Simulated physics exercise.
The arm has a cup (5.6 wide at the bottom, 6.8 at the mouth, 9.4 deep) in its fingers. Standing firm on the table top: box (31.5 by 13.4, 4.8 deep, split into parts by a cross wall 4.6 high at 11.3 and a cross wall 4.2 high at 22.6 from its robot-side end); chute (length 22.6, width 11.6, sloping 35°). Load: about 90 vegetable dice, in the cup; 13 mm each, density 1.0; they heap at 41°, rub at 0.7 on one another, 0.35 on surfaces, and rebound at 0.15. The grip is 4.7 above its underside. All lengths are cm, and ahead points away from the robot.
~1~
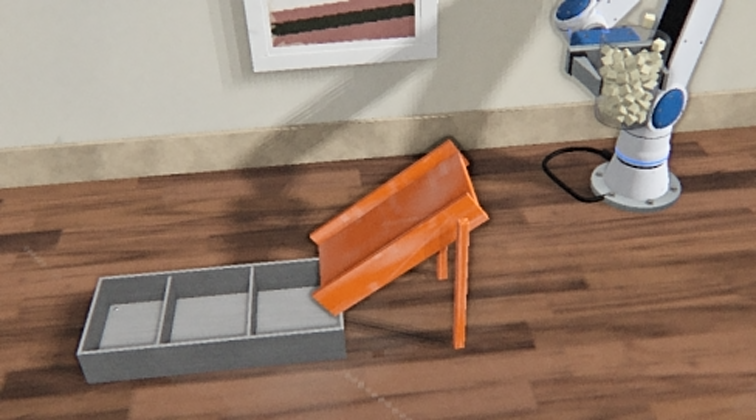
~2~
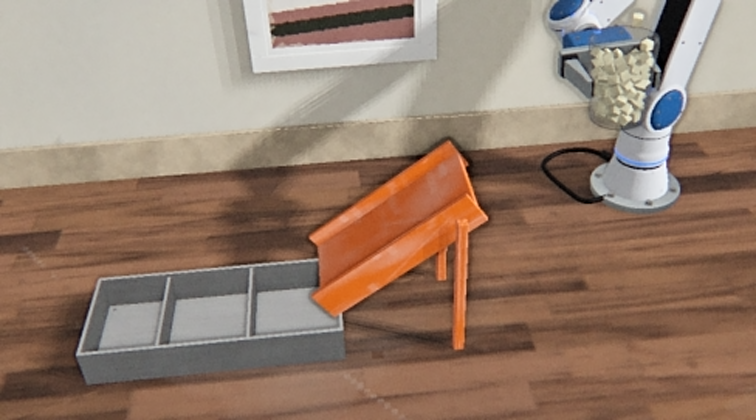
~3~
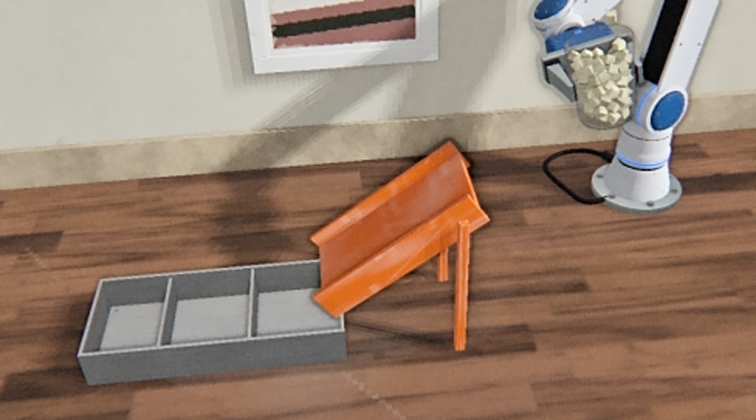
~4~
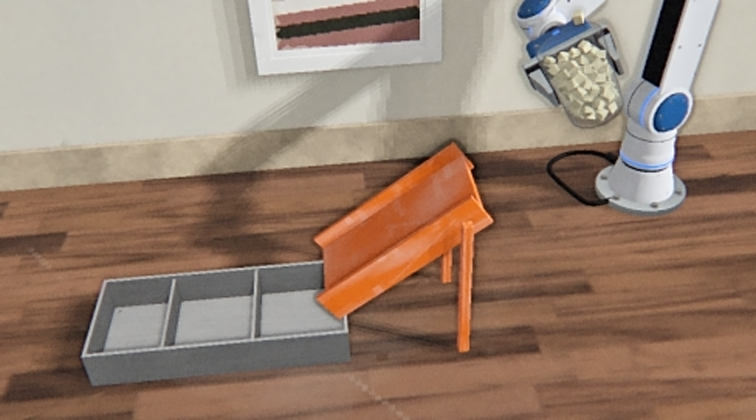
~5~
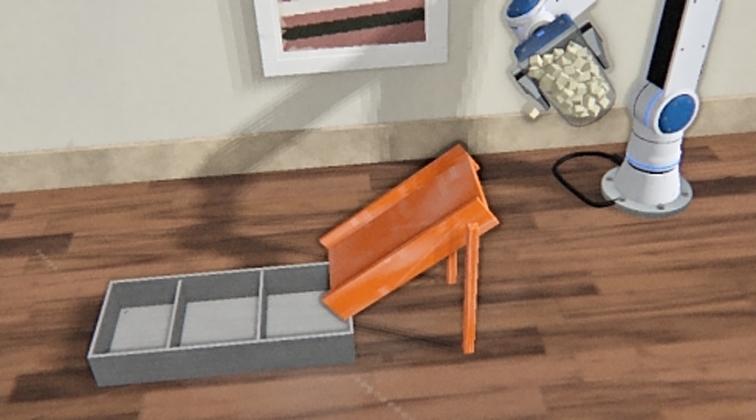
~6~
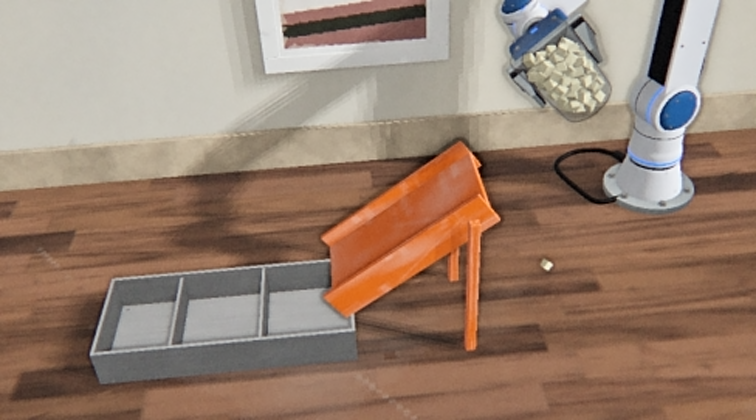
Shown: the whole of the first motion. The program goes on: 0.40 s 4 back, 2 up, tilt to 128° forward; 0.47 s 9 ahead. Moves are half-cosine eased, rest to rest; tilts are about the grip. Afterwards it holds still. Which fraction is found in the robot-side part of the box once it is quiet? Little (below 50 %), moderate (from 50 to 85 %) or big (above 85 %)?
In the robot-side part of the box the share is little, below 50 %.
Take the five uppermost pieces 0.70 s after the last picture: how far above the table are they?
Roughly 32 cm.
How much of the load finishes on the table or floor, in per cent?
Roughly 75 per cent.
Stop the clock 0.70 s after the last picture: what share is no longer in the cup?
Near 90 per cent so far.
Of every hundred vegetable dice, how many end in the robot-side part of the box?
Roughly 25 per cent.
Then, 0.35 s on, tilted 124° forward, highest piece 40 above the table; 86 in the cup, 1 on the table or floor, 4 on the chute or in flight.
Then, 0.70 s on, tilted 128° forward, highest piece 32 above the table; 42 on the table or floor, 8 in the cup, 41 on the chute or in flight.
Then, 1.07 s on, tilted 128° forward, highest piece 9 above the table; 69 on the table or floor, 22 in the robot-side part.
Then, 2.12 s on, tilted 128° forward, highest piece 2 above the table; 69 on the table or floor, 22 in the robot-side part.
In the end, 69 on the table or floor, 22 in the robot-side part. That is 24 % in the robot-side part of the box.
